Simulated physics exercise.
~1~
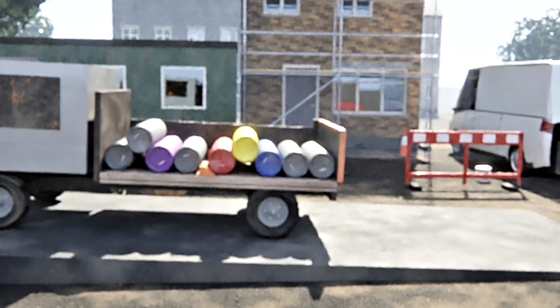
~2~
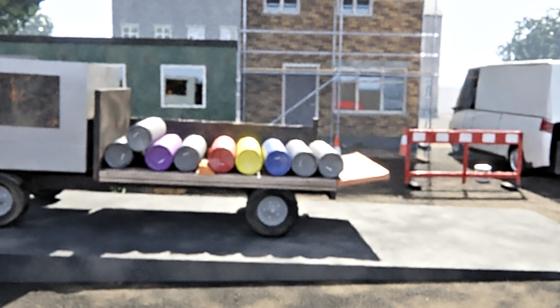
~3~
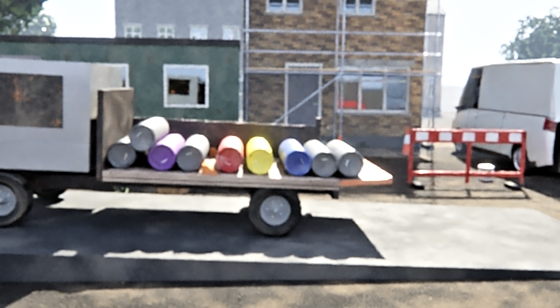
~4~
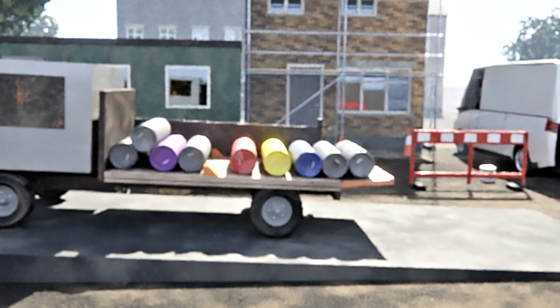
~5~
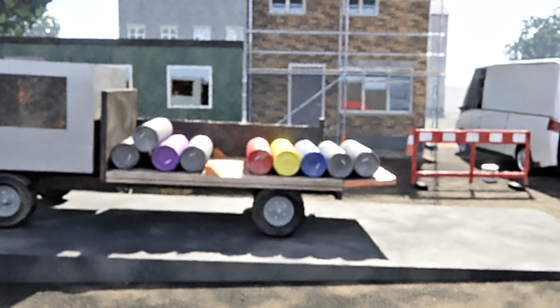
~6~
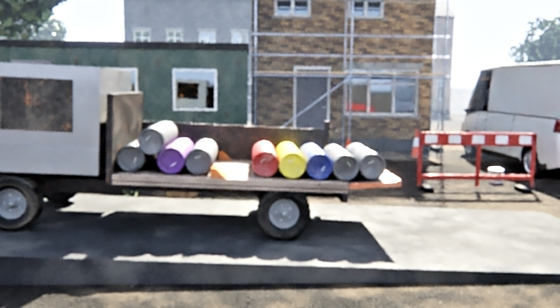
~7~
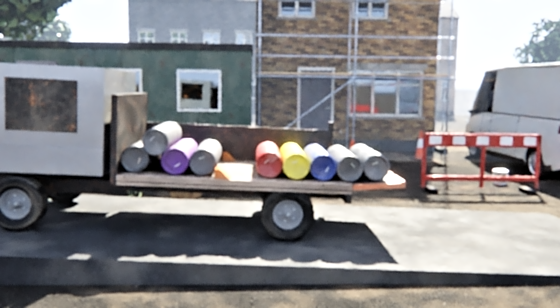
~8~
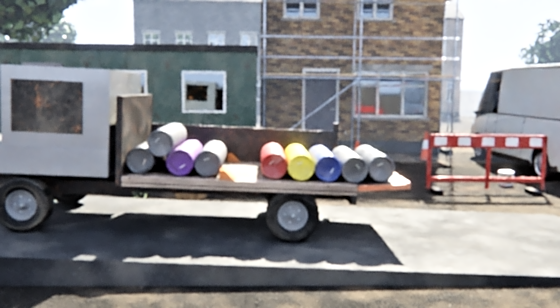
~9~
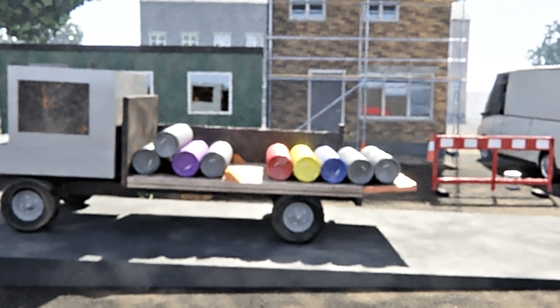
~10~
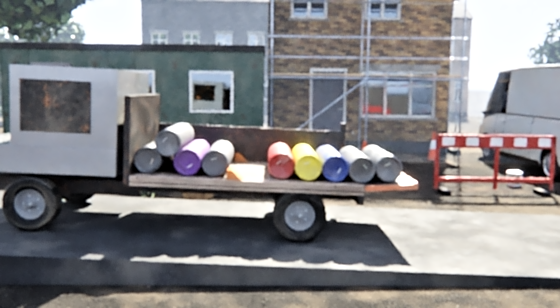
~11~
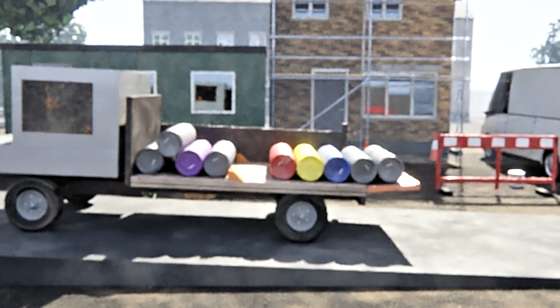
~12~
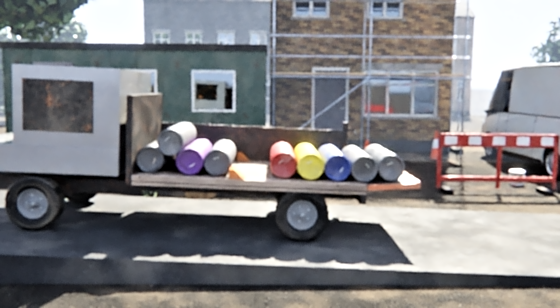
Flatbed truck lowering its rear gate as red, yellow, blue and grey cylinders roll right and settle, all staying aboard.
